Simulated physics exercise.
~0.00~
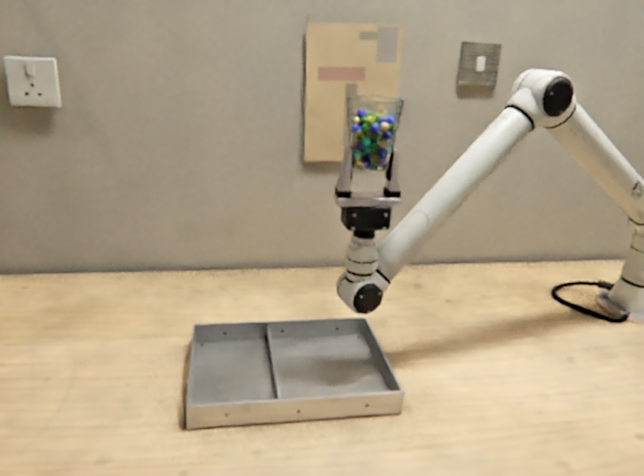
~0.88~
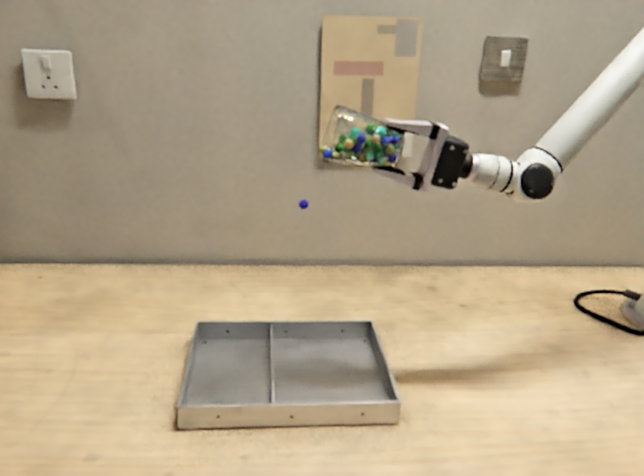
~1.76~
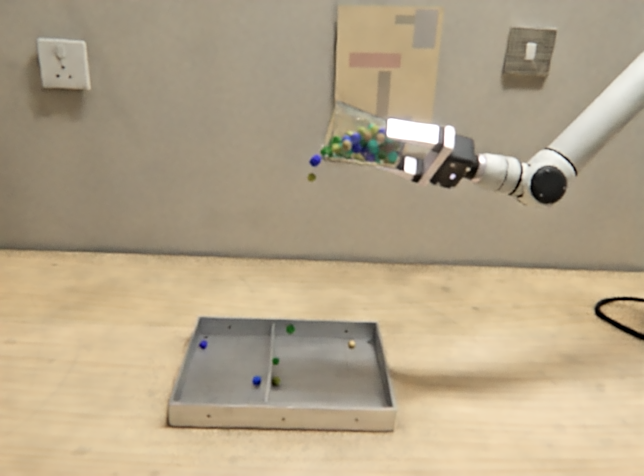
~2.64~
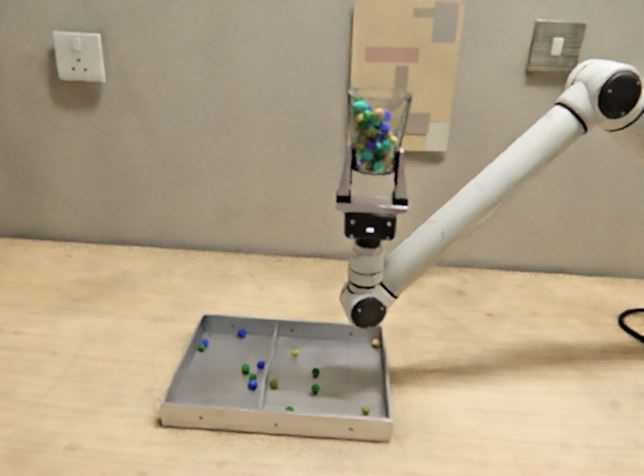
On a wooden table against a grey wall, a robotic arm holding a clear tumbler of colourful round sweets tips it sideways above a divided grey tray, spilling some into both parts, then turns it upright again with most of the sweets still inside.
